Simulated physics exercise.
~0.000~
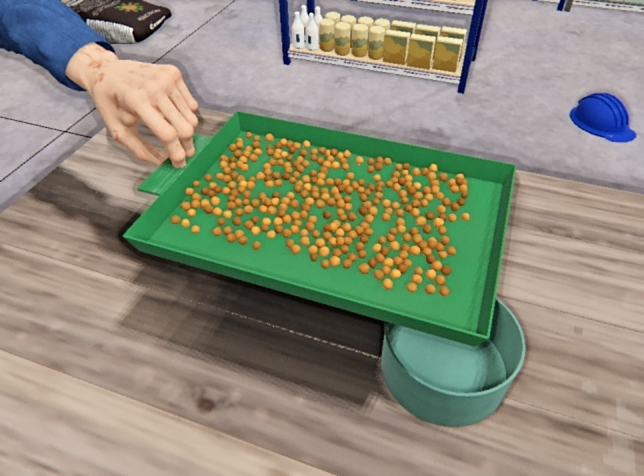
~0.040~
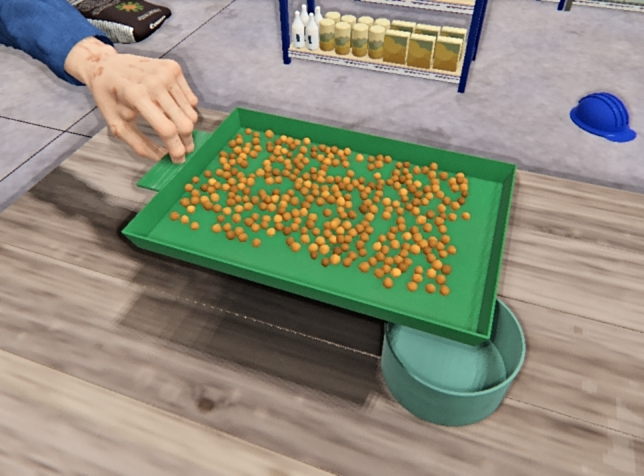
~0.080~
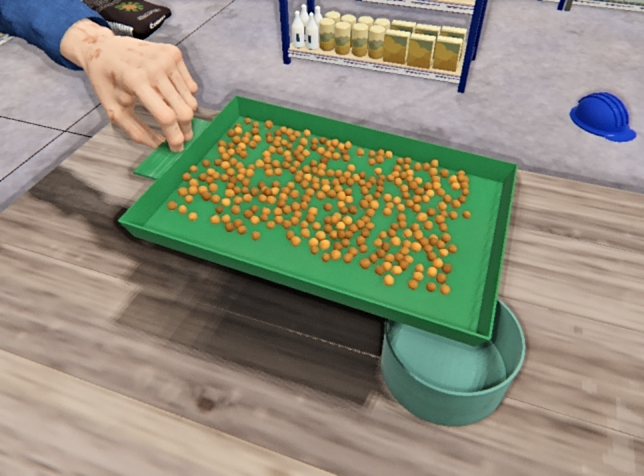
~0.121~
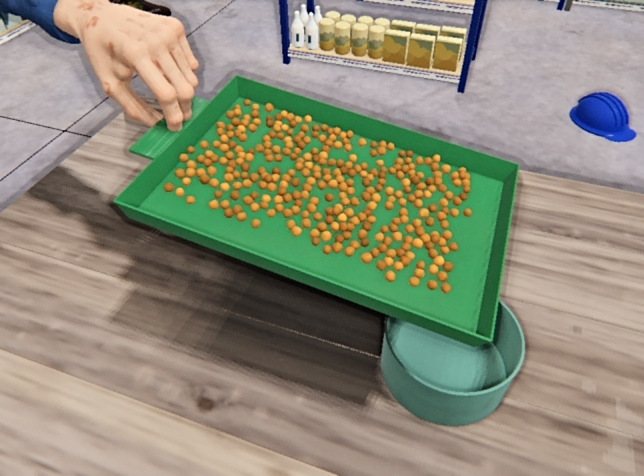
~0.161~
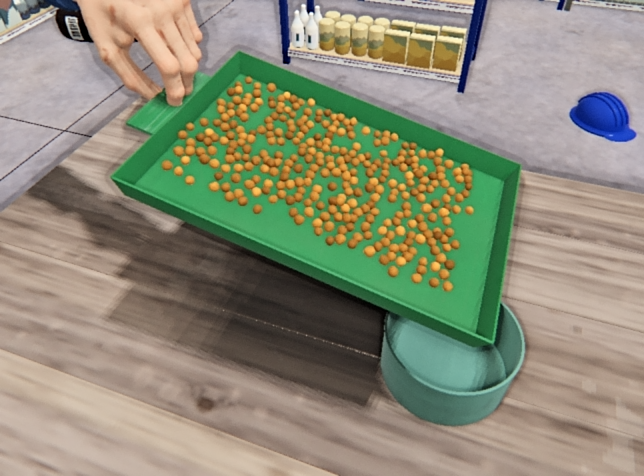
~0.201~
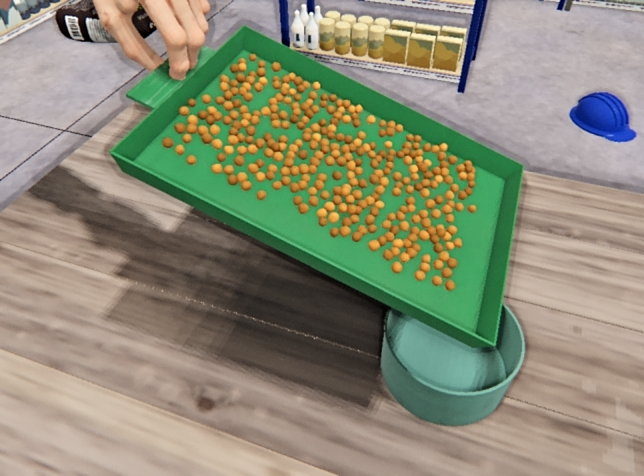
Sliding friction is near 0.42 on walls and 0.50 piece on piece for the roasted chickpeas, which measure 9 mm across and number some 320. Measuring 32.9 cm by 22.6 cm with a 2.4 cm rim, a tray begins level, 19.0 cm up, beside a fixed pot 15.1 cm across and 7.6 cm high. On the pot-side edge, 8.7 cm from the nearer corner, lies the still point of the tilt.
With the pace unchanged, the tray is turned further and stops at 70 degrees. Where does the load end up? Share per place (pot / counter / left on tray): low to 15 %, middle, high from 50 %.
Shares - pot: Low, counter: High, tray: Middle.
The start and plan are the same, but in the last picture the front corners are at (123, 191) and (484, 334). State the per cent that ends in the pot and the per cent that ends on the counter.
That works out as pot 0 and counter 25.
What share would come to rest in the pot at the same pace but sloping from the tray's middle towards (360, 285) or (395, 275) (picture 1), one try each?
About 0 per cent on the first try and 0 per cent on the second.
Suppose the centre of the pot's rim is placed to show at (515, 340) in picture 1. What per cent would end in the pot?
Roughly 25 per cent.
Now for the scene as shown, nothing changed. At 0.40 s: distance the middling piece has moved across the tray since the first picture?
Displacement on the tray: Roughly 3 cm.
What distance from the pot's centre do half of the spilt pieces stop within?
Roughly 24 centimetres.
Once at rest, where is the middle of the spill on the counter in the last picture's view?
Around (624, 443).
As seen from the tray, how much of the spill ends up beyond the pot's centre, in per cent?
About 100 percent of the spill.
After 0.40 s, tilt 46 degrees; the tray holds 100 %, the pot 0 %.
After 0.53 s, tilt 63 degrees; the tray holds 100 %, the pot 0 %.
Then, at 0.79 s, tilt 70 degrees; the tray holds 40 %, the pot 0 %.
In the end, at 1.7 s, pot 5 %, counter 60 %, tray 40 %.
